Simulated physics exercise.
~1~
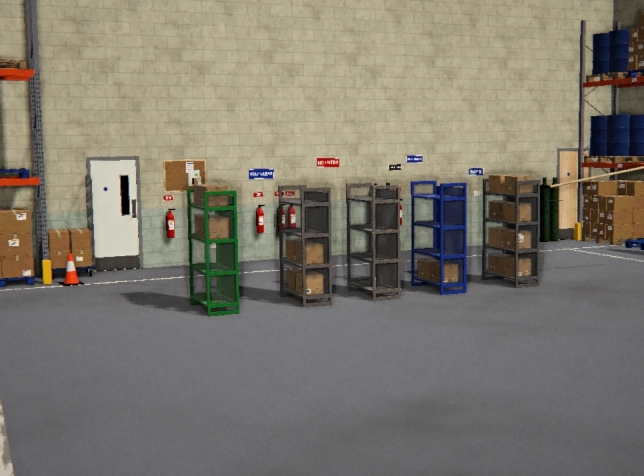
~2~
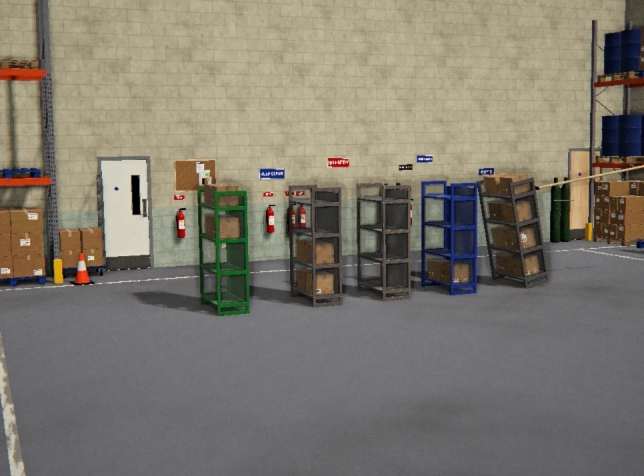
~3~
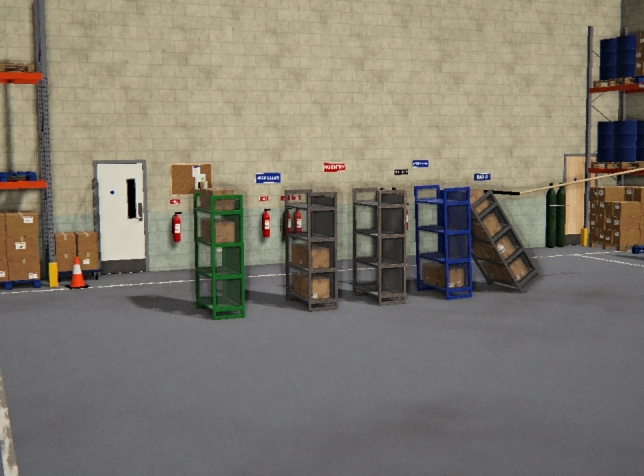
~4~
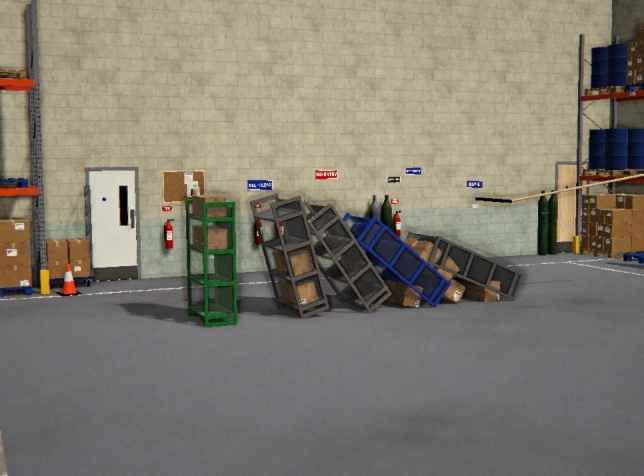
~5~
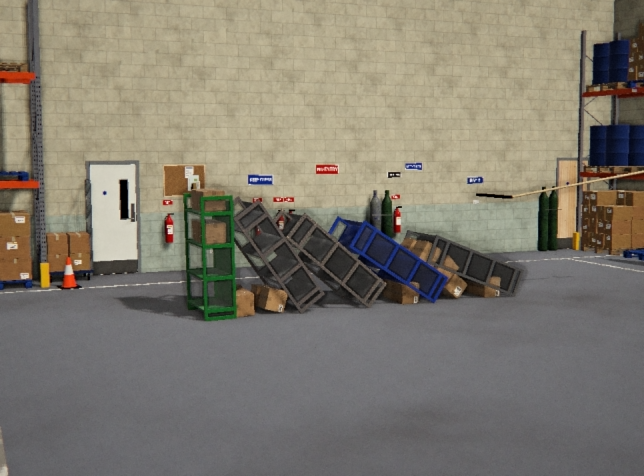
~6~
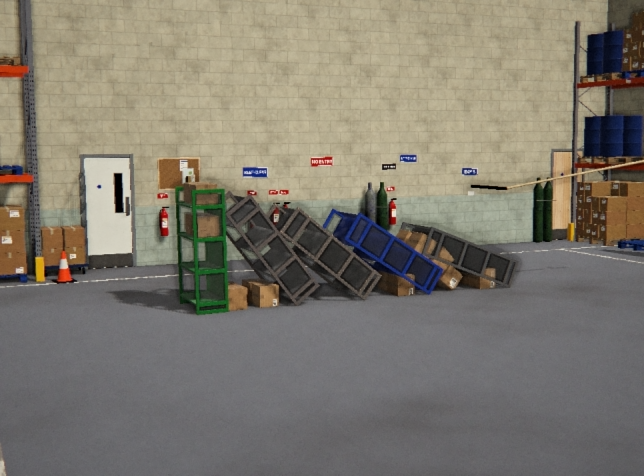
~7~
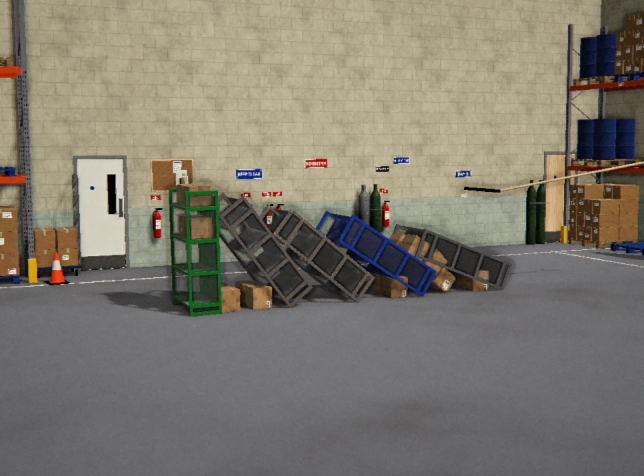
Warehouse floor with a pole tipping the rightmost of five racks, four toppling leftward in turn, spilling cartons, the green one standing.
